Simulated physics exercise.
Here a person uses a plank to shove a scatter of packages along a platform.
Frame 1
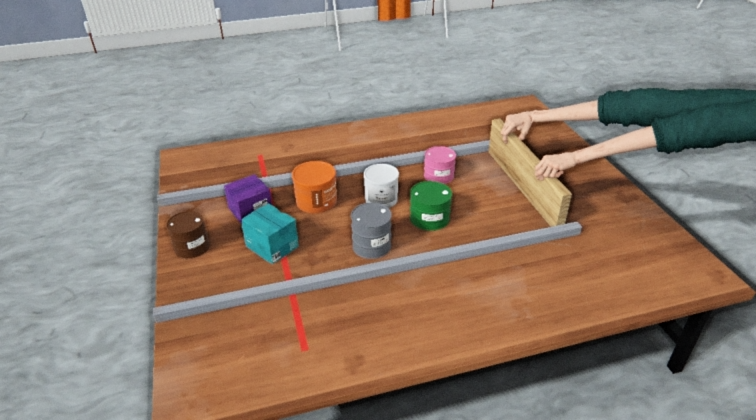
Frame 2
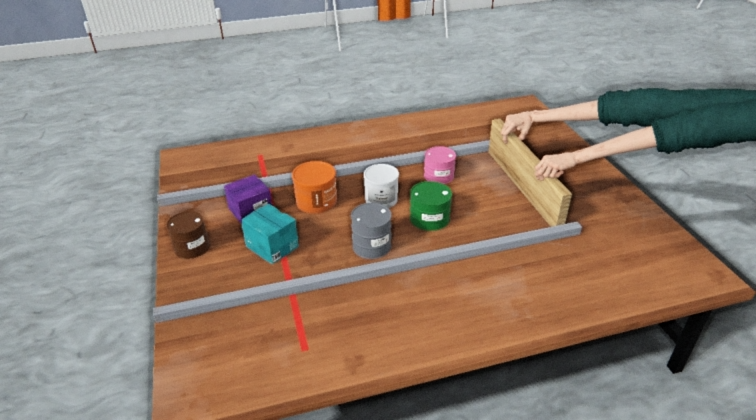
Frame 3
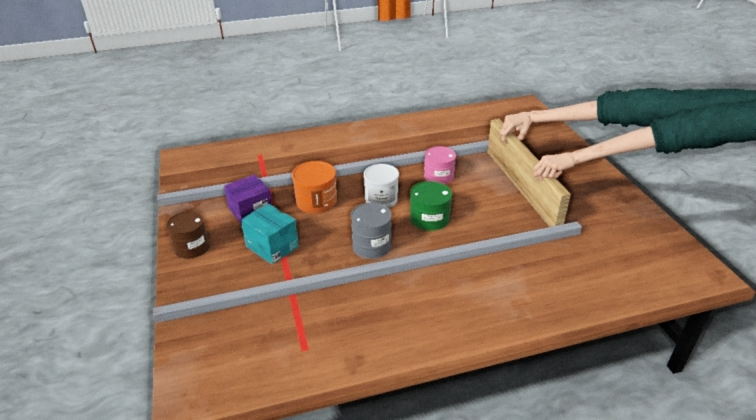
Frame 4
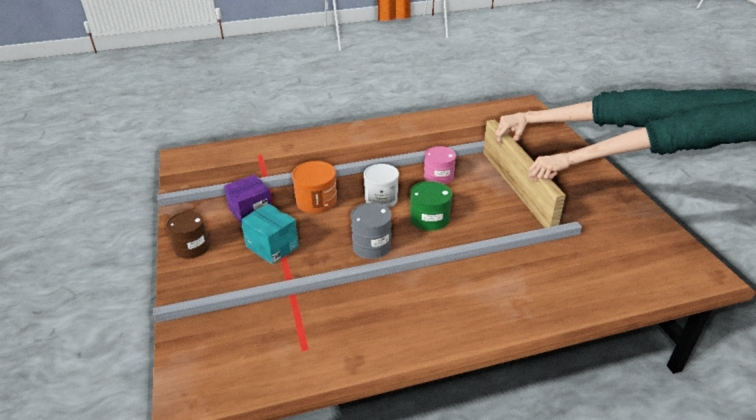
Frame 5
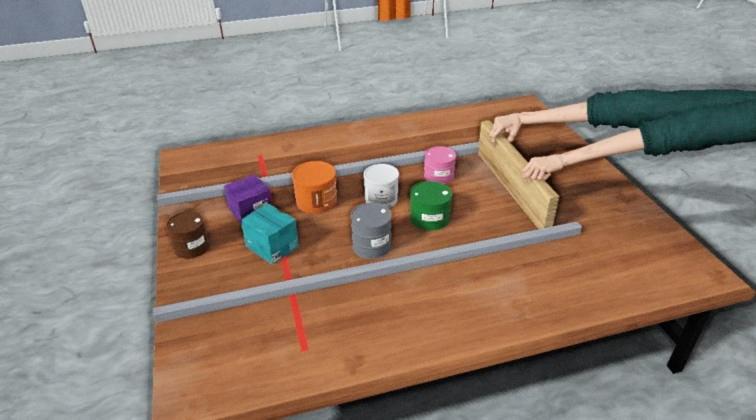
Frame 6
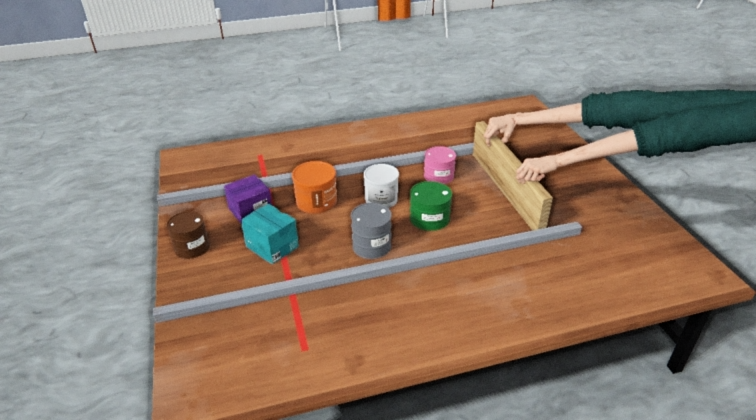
A person's hands held a wooden plank at the right side of a table and slid it slightly left toward scattered canisters and boxes, which stayed still between two grey rails.
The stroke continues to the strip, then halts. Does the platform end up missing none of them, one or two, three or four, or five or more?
It is missing none.
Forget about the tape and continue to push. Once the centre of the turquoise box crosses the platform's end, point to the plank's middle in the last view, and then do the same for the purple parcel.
Around (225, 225), then around (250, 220).
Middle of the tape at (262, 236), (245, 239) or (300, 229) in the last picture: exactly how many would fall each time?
In order: 0, 1 and 0.
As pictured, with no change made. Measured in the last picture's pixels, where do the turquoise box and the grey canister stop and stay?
Roughly (216, 246) for the first and roughly (265, 261) for the second.
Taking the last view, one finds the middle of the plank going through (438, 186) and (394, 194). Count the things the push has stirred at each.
The number moved is 2 and then 4.
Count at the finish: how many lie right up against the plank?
4 of them.
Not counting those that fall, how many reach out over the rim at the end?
The total comes out at 0.
Soon after, none off yet; brown canister at rest near (189, 235); purple parcel at rest near (249, 199); turquoise box at rest near (270, 233).
In the end, the number that fall off is zero.
